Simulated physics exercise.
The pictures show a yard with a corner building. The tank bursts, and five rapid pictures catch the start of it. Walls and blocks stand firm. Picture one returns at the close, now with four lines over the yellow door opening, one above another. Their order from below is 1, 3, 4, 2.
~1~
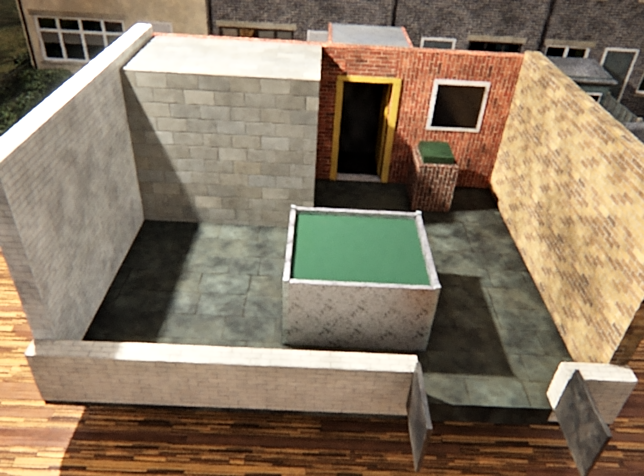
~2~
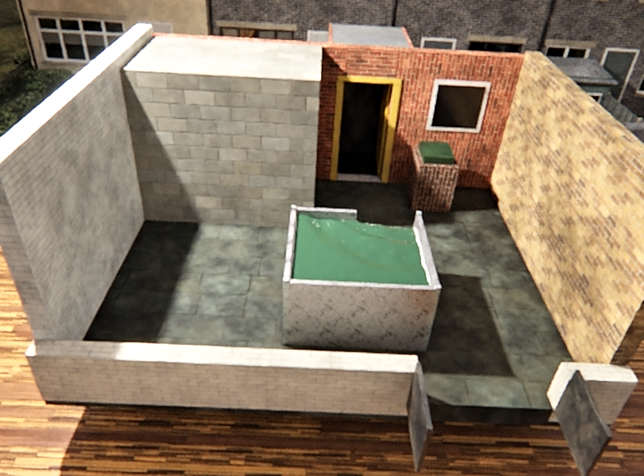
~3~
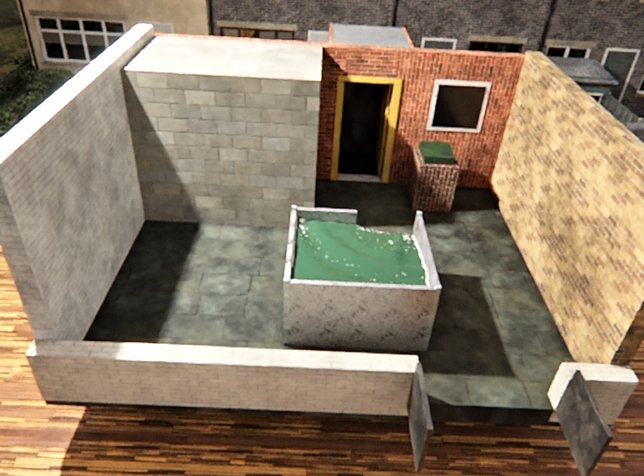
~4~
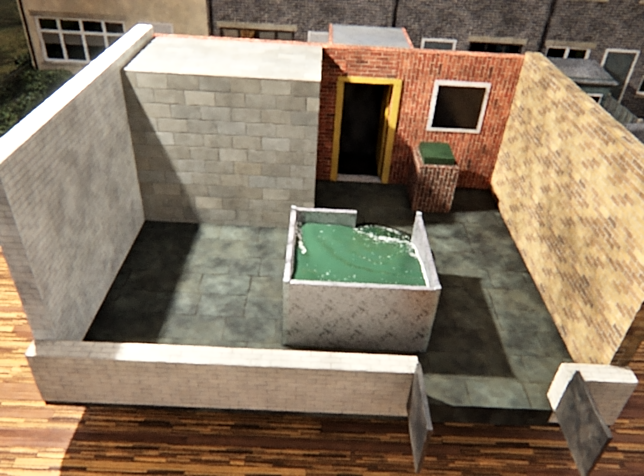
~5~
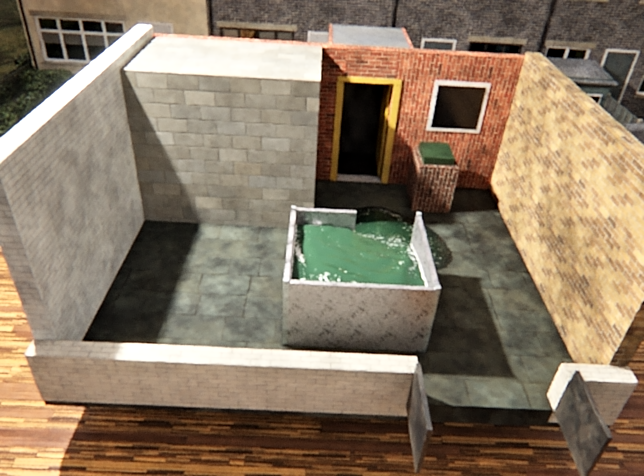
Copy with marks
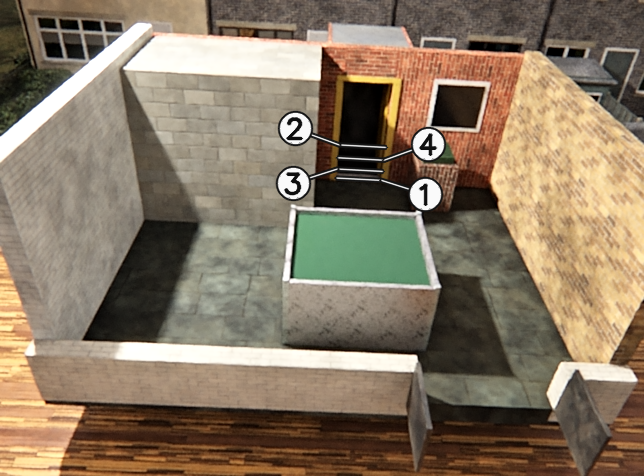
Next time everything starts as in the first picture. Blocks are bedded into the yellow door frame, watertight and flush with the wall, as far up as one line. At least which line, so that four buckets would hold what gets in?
4 is the one.
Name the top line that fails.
Here it is line 3.
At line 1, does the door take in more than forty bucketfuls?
Yes.
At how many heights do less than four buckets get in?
Two of them.
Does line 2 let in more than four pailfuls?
No, not at all.
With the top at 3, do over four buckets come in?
Yes.
On the marked copy, 1 at (359, 179); 2 at (362, 146); 3 at (360, 170); 4 at (361, 159); from the bottom up 1, 3, 4, 2.
Choosing 1, dozens of bucketfuls pour in.
Choosing 2, nothing gets over.
Choosing 3, about 13 bucketfuls get in.
Choosing 4, a splash gets over, under a bucket.
